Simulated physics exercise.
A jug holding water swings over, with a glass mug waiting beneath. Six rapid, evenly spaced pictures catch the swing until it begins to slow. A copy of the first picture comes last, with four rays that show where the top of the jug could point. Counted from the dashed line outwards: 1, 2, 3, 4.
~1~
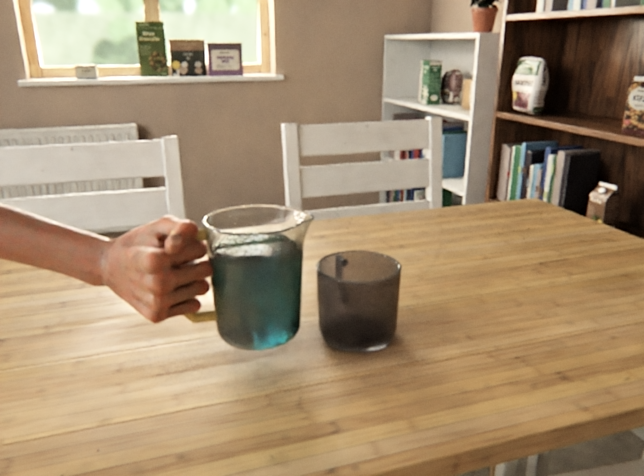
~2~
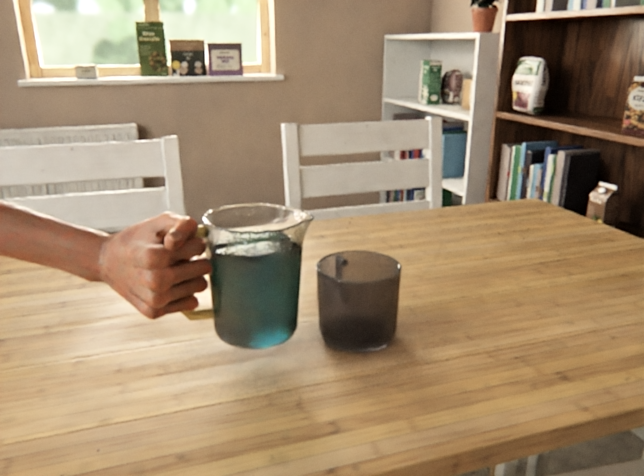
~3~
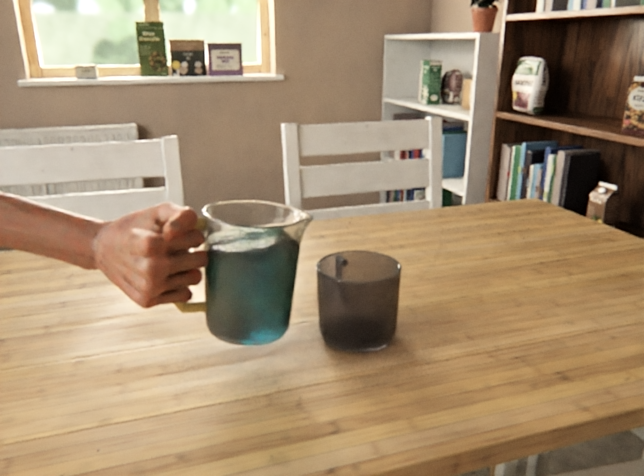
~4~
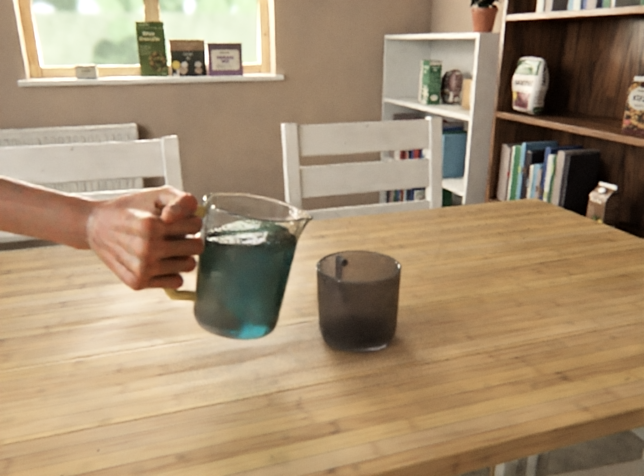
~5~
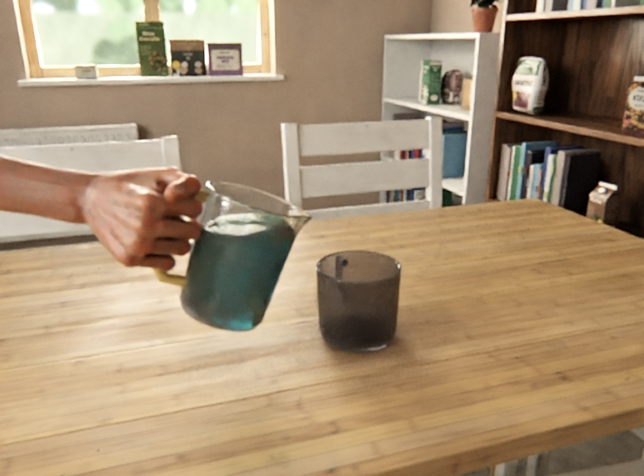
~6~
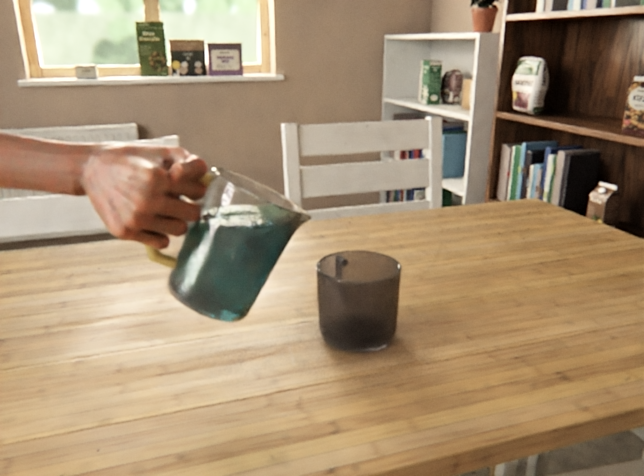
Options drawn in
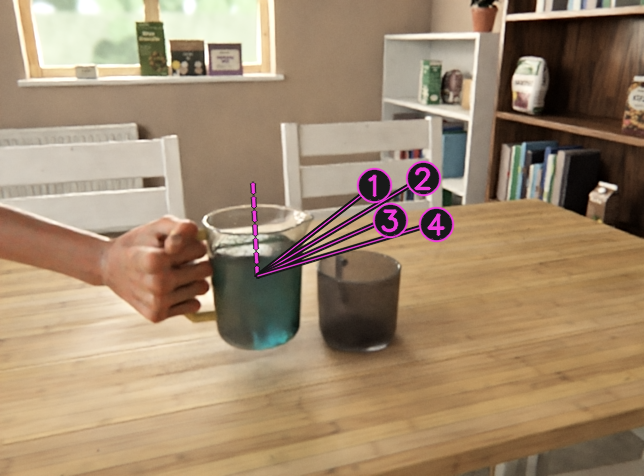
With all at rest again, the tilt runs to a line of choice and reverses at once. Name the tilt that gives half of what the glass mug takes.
Best: 2.
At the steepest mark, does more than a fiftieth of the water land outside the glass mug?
Yes, it does.
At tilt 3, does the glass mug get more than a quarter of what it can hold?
Yes, it does.
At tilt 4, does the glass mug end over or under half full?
Over.
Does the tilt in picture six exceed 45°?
No.
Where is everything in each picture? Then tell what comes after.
Upright, lip at (311, 216); rim of the glass mug round (359, 265); nothing has left yet.
Upright, lip at (311, 216); nothing has left yet.
Tipped about 6°, lip at (310, 216); nothing has left yet.
Tipped about 12°, lip at (310, 216); nothing has left yet.
Tipped about 20°, lip at (310, 216); nothing has left yet.
Tipped about 28°, lip at (309, 215); nothing has left yet.
On the marked copy, 1 at (360, 196); 2 at (408, 186); 3 at (373, 224); 4 at (419, 227).
With 1, the glass mug ends with about 32 % of what it can hold.
With 2, the glass mug ends with about 50 % of what it can hold.
With 3, the glass mug ends with about 69 % of what it can hold.
With 4, the glass mug ends with about 72 % of what it can hold; 15 % of the water is spilt.
